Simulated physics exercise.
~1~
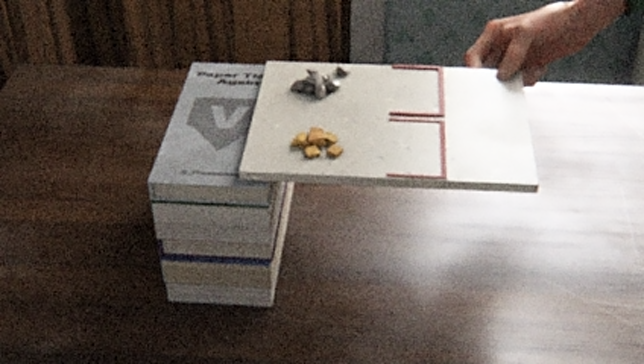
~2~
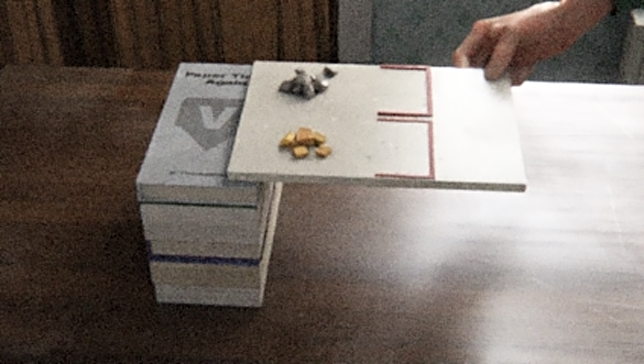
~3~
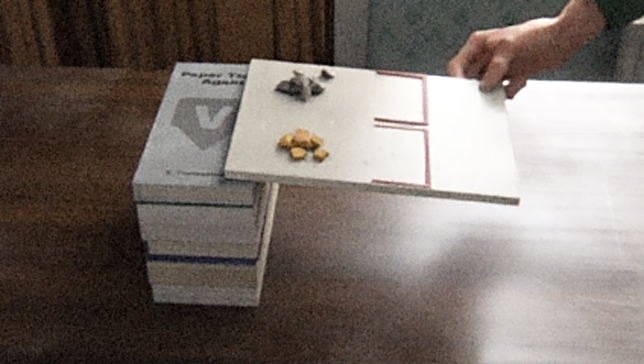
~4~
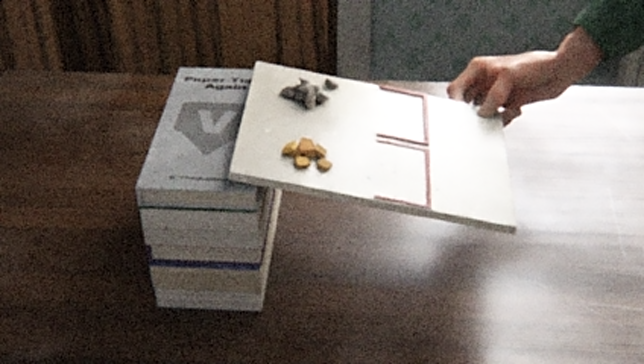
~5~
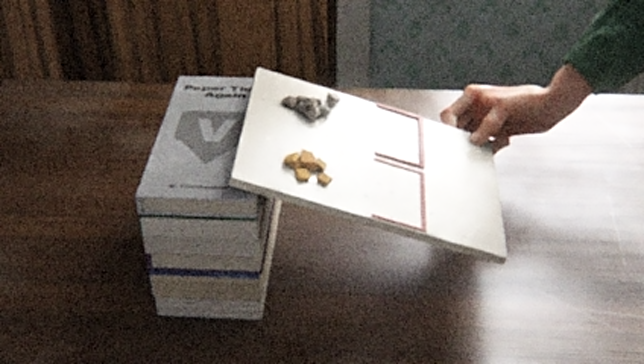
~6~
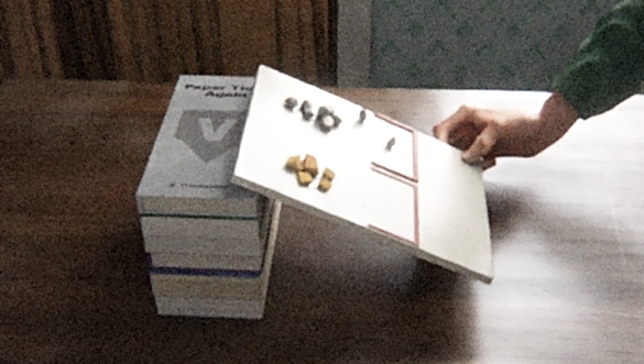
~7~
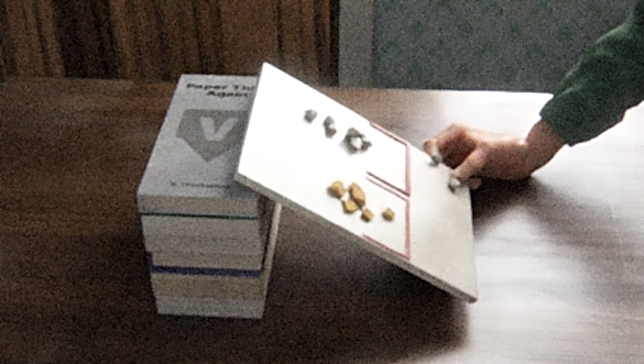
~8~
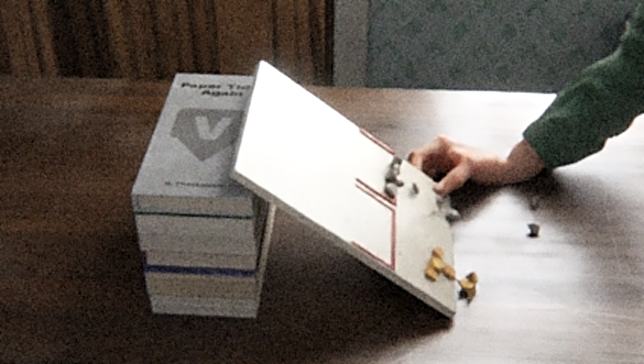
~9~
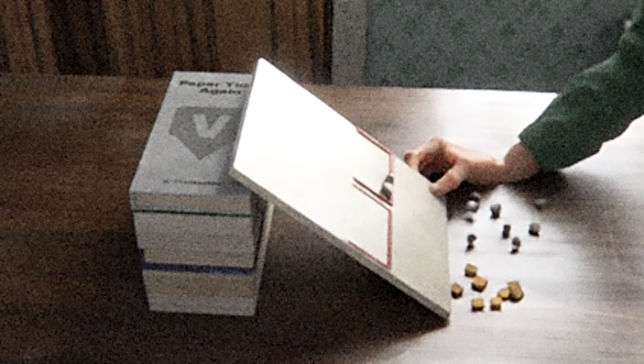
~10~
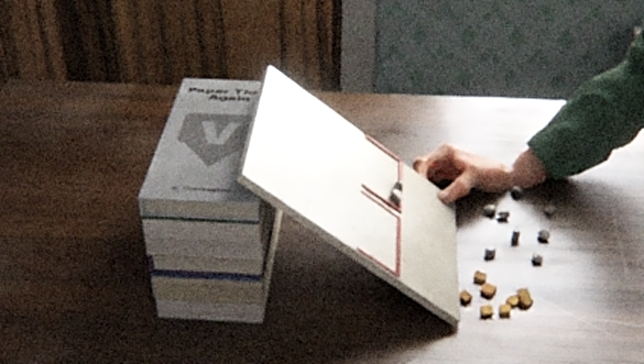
On a wooden table, a hand lowering one end of a board propped on books, grey and yellowish lumps sliding down, most scattering onto the tabletop.
